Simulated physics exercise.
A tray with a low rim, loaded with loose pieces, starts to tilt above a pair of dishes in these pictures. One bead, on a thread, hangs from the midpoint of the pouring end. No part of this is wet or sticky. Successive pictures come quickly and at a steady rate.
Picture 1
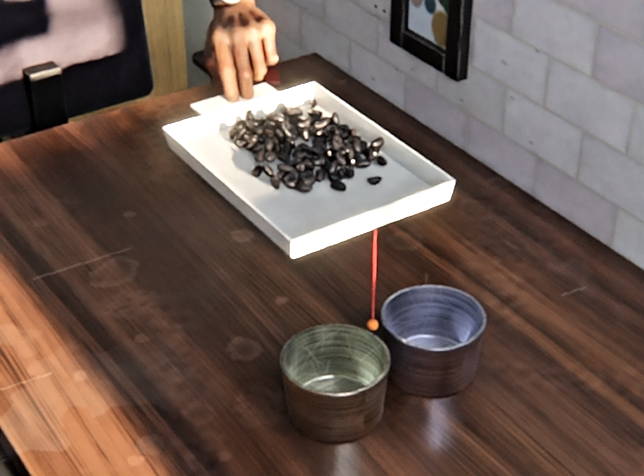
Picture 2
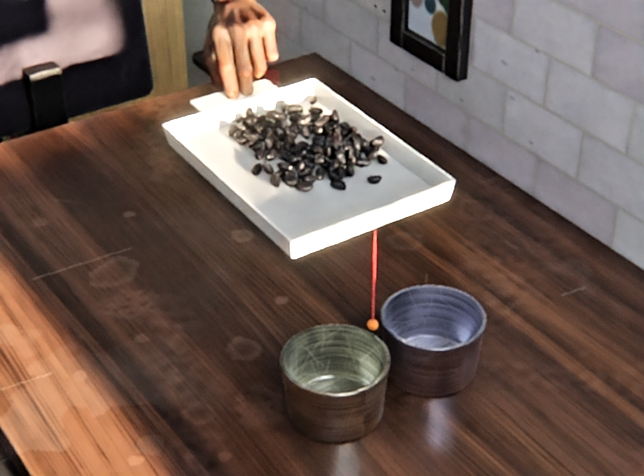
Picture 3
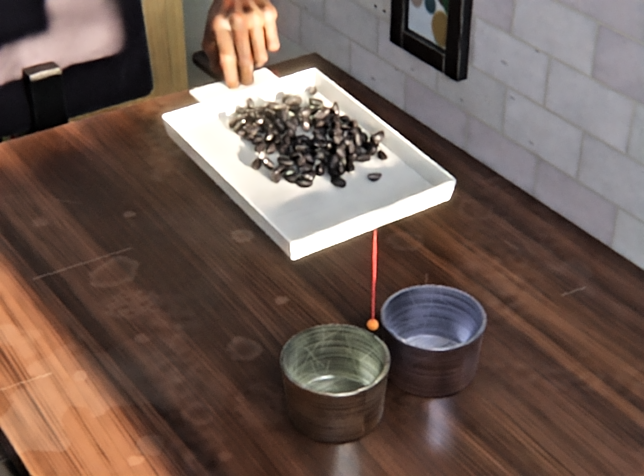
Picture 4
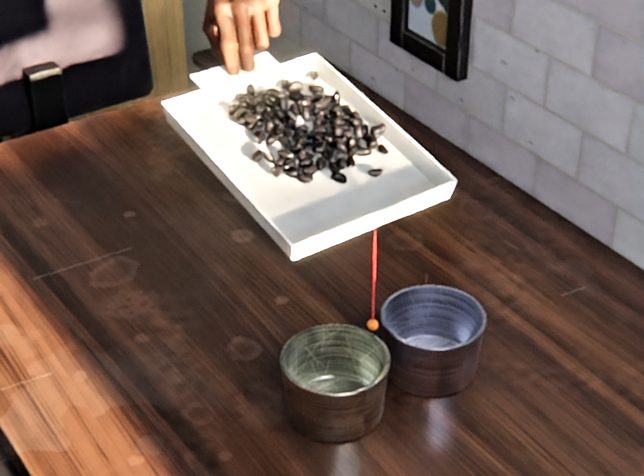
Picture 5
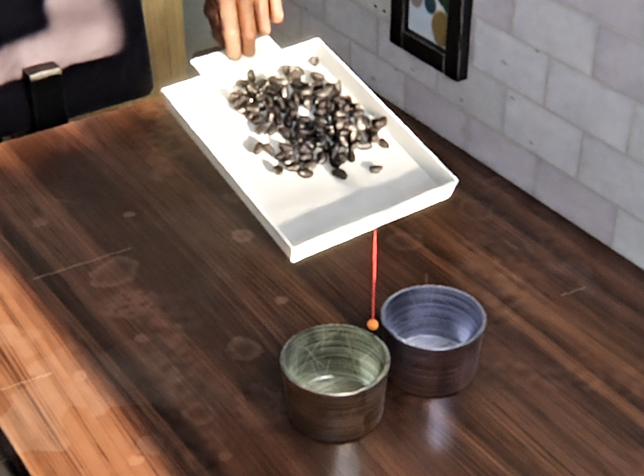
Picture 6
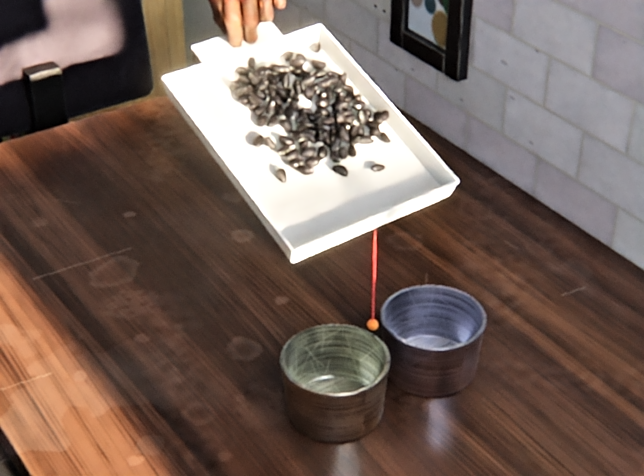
On a wooden table, a hand raises the back of a white tray of black beans.
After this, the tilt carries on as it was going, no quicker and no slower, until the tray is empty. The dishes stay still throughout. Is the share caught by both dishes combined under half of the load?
Yes: Pretty clear the dishes gather a lesser part of what falls.
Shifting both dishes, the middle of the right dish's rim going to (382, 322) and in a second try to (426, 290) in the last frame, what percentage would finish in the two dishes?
First placement: Some 10 %; second placement: Some 0 %.
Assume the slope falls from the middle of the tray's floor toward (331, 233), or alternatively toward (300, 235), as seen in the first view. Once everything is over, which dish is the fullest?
So, first the left-side one, then the left-side one.
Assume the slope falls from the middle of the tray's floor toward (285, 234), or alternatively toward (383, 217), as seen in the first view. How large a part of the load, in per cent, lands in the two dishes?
The first try yields 60 percent and the second 40 percent.
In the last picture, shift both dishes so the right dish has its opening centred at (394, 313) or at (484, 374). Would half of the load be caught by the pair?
For the two tries in order: Not as much as half, not as much as half.
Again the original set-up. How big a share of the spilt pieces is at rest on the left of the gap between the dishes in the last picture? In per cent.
Left fraction: Around 40 per cent.
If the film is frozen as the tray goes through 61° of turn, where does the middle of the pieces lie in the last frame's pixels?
About (353, 209).
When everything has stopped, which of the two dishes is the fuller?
The one to the left.
Soon after the last picture, tray tipped steeply; nearly all on the tray; a stray few in the air.
A little later, tray tipped right over; about two thirds on the tray; a small part in the left dish; about a quarter outside both; a small part in the air.
Later still, tray tipped past a quarter turn; about a third in the left dish; a stray few in the right dish; about two thirds outside both.
At rest, tray tipped past a quarter turn; about a third in the left dish; a stray few in the right dish; about two thirds outside both.
